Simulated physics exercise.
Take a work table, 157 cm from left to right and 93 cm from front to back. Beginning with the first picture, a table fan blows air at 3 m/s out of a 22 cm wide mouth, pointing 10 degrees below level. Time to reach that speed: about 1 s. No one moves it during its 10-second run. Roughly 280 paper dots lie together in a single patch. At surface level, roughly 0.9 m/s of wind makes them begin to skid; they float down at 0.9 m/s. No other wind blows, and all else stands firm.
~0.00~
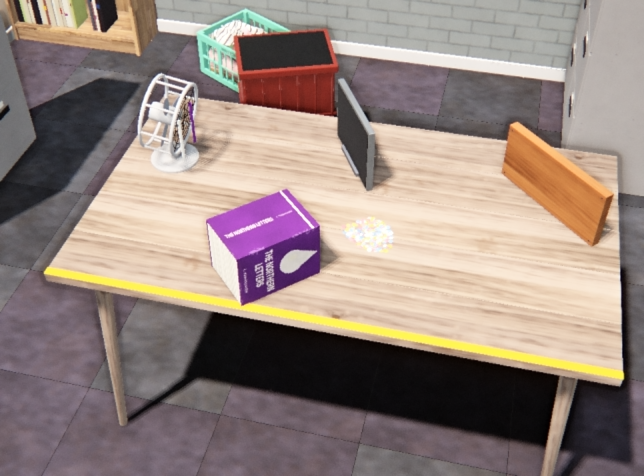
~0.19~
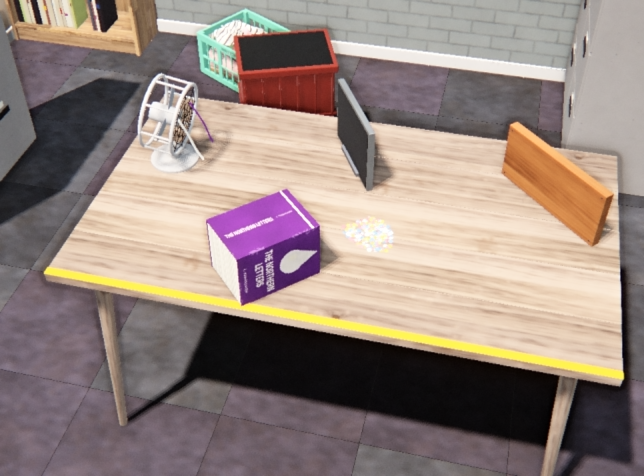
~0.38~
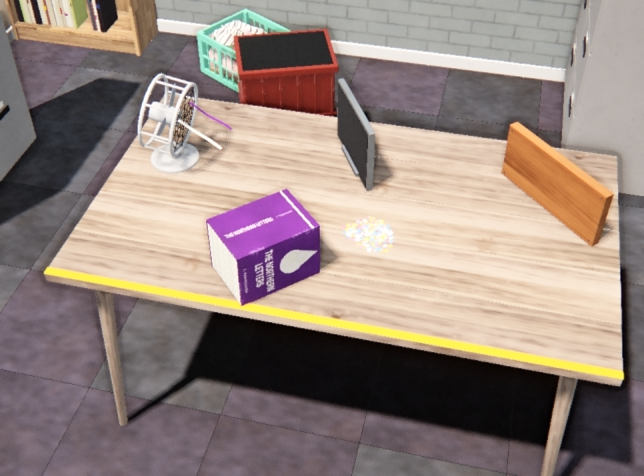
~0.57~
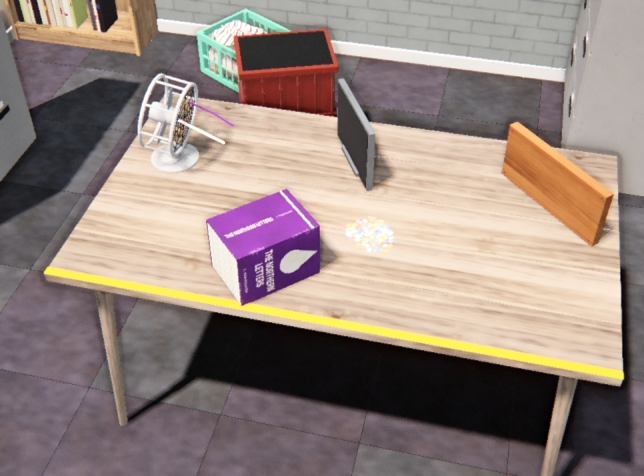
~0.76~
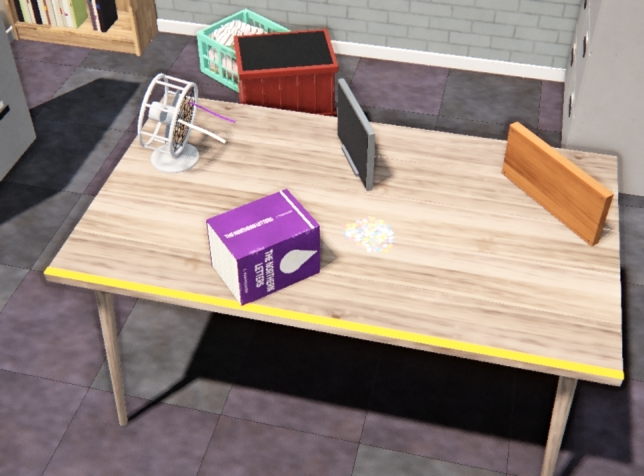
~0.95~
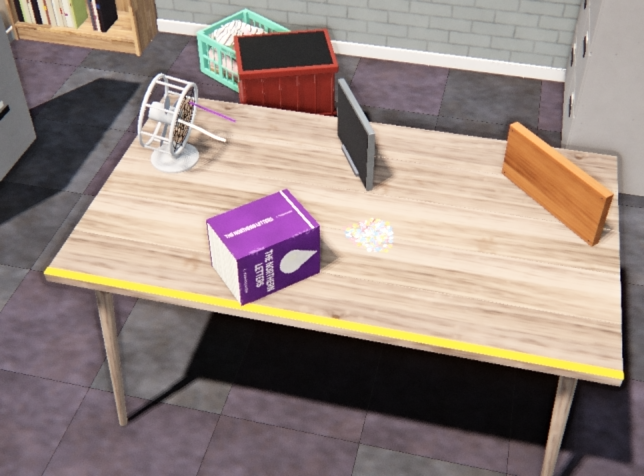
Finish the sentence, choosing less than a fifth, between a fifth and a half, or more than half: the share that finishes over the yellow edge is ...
The share that finishes over the yellow edge is more than half.
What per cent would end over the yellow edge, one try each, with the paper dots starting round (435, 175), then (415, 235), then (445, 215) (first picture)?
Taking the three spots in order, you'd get around 0 percent, 15 percent and 0 percent.
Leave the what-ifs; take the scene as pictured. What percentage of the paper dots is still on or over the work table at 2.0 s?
I reckon some 15 %.
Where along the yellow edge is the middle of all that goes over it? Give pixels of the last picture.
I'd point to somewhere near (472, 352).
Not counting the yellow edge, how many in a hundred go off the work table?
It comes out at some 15 %.
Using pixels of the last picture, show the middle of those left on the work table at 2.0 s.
I'd aim at pixel (404, 330) or close to it.
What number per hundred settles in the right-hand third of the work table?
Near 0 %.
After 2.0 s, 44 % are on the move or not yet settled, 71 % are over the yellow edge; the middle of those still in play is near (405, 327).
After 3.2 s, 14 % are on the move or not yet settled, 75 % are over the yellow edge.
After 5.5 s, 6 % are on the move or not yet settled, 80 % are over the yellow edge.
After 10.0 s, at the end, 82 % are over the yellow edge.
